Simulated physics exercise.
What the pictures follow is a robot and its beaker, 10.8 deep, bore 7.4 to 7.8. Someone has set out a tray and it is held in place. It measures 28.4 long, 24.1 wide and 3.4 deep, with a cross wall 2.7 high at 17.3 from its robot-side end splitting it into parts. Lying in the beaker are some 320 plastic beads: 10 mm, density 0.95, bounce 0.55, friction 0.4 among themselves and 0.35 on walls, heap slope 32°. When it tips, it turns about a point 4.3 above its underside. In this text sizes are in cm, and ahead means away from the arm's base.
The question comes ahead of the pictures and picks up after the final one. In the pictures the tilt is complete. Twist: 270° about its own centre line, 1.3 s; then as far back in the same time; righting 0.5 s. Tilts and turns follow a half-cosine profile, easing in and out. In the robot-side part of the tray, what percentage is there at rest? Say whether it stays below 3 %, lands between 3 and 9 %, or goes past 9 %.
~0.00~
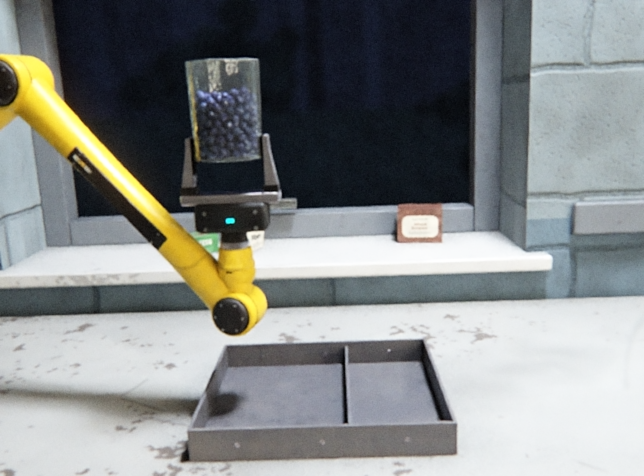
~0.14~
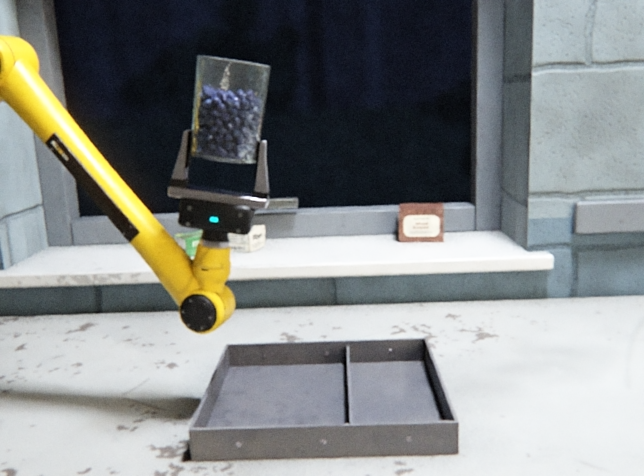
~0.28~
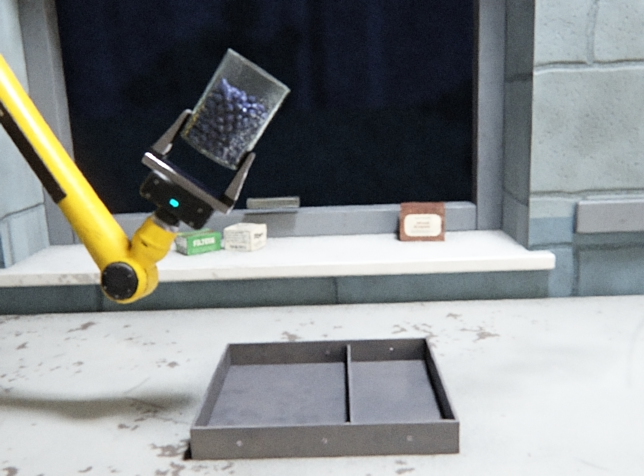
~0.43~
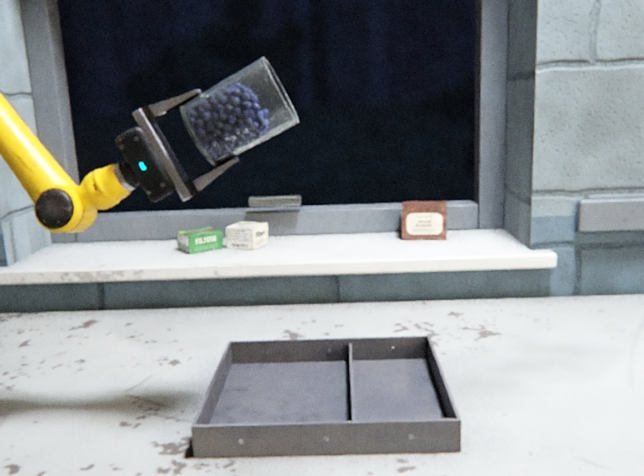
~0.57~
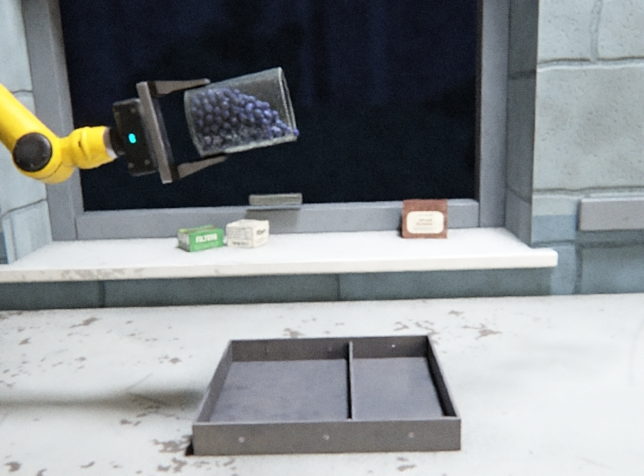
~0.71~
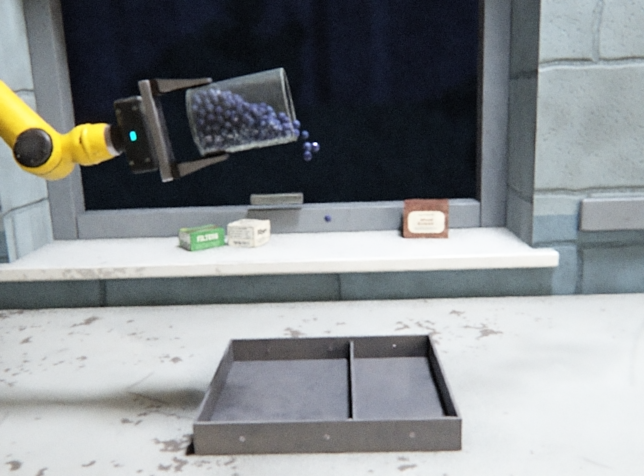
It goes past 9 %.
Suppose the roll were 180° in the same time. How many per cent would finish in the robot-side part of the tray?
I'd expect some 15 per cent.
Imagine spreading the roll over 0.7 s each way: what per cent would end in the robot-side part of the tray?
It would come to around 15 percent.
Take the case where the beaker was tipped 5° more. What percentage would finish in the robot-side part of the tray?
Then roughly 30 per cent.
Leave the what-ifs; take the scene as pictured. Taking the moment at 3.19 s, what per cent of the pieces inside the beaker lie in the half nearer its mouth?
Around 35 per cent.
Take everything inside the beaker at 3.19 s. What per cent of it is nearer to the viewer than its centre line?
About 70 per cent.
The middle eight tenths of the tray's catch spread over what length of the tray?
About 24 centimetres.
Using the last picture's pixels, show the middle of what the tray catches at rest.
In the last view, around (347, 394).
After 1.95 s, tipped 81°, highest piece 38 above the table; 241 in the beaker, 31 in the robot-side part, 22 in the far-side part, 6 on the table or floor, 20 in flight or on a rim.
After 3.19 s, tipped 81°, highest piece 38 above the table; 195 in the beaker, 55 in the robot-side part, 49 in the far-side part, 10 on the table or floor, 11 in flight or on a rim.
After 4.01 s, upright, highest piece 38 above the table; 190 in the beaker, 61 in the robot-side part, 57 in the far-side part, 12 on the table or floor.
After 4.71 s, upright, highest piece 38 above the table; 190 in the beaker, 61 in the robot-side part, 57 in the far-side part, 12 on the table or floor.
In the end, 190 in the beaker, 61 in the robot-side part, 57 in the far-side part, 12 on the table or floor. That is 19 % in the robot-side part of the tray.
